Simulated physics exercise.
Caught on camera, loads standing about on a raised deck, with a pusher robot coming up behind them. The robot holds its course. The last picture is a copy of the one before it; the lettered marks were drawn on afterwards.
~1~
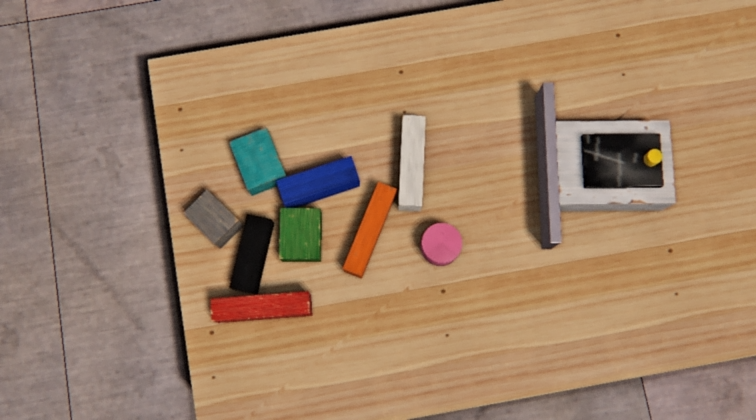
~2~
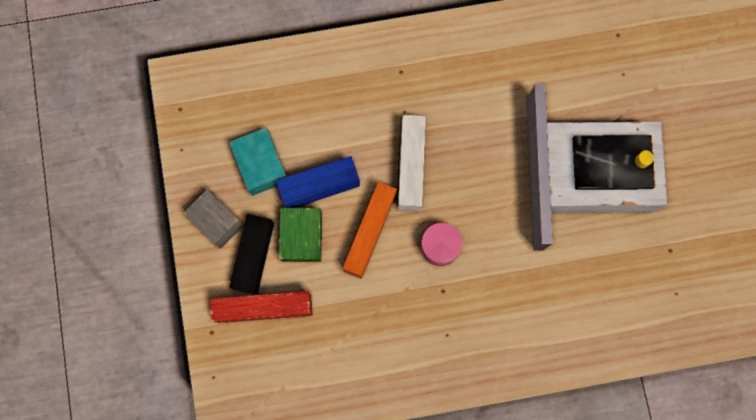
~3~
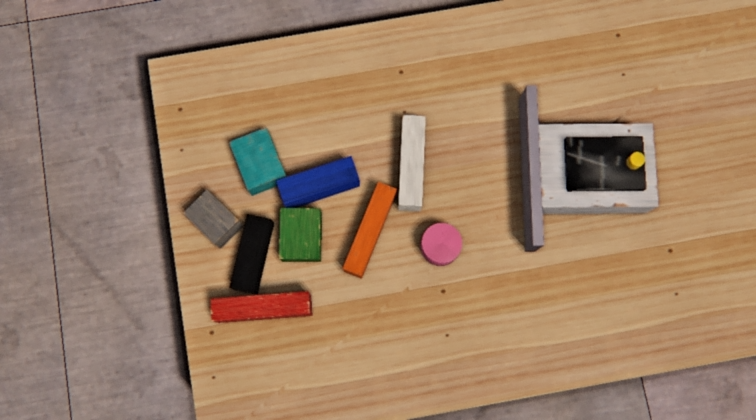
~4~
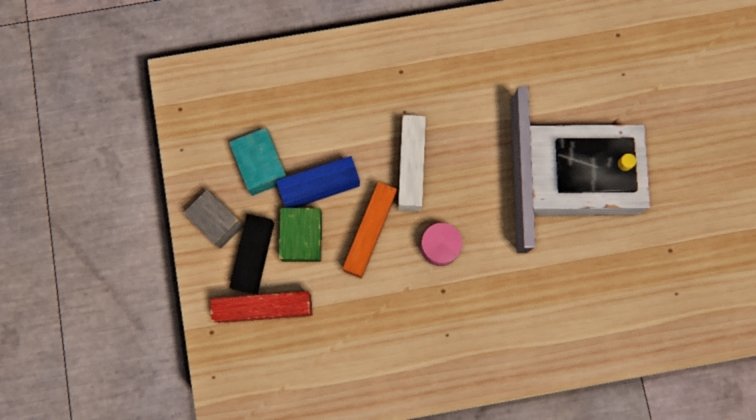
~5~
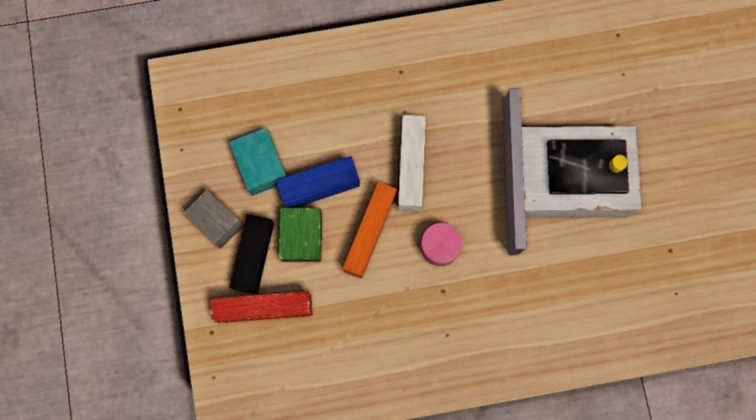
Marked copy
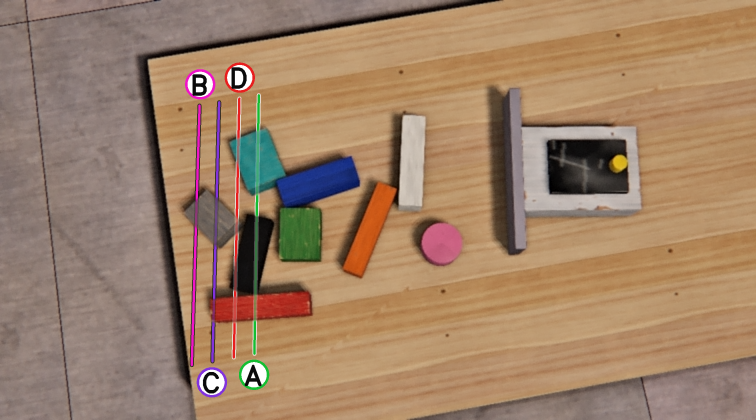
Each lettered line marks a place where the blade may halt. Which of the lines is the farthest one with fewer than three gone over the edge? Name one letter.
Line A.
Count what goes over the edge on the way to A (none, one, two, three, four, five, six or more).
Two.
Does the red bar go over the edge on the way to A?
No.
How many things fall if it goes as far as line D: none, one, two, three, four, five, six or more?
Three.
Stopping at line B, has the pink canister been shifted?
By then, yes.
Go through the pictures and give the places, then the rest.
The first picture shows orange bar (370, 231); grey crate (214, 220); green crate (301, 236).
The second picture shows robot (608, 162); blue stick (319, 184).
The third picture shows robot (599, 164); turquoise crate (259, 162).
The fourth picture shows robot (590, 165); red bar (263, 307).
The fifth picture shows robot (582, 167); orange bar (370, 231); grey crate (214, 220); green crate (301, 236).
On the copy, A at (257, 221); B at (196, 232); C at (216, 228); D at (237, 225).
On A. First, robot (489, 183); white bar (405, 165); pink canister (398, 247).
Then, robot (394, 200); grey crate (182, 216); black stick (212, 257).
Finally, robot (321, 212); grey crate over the edge; black stick over the edge; two fallen.
By contrast, B drops seven; C drops five; D drops three.
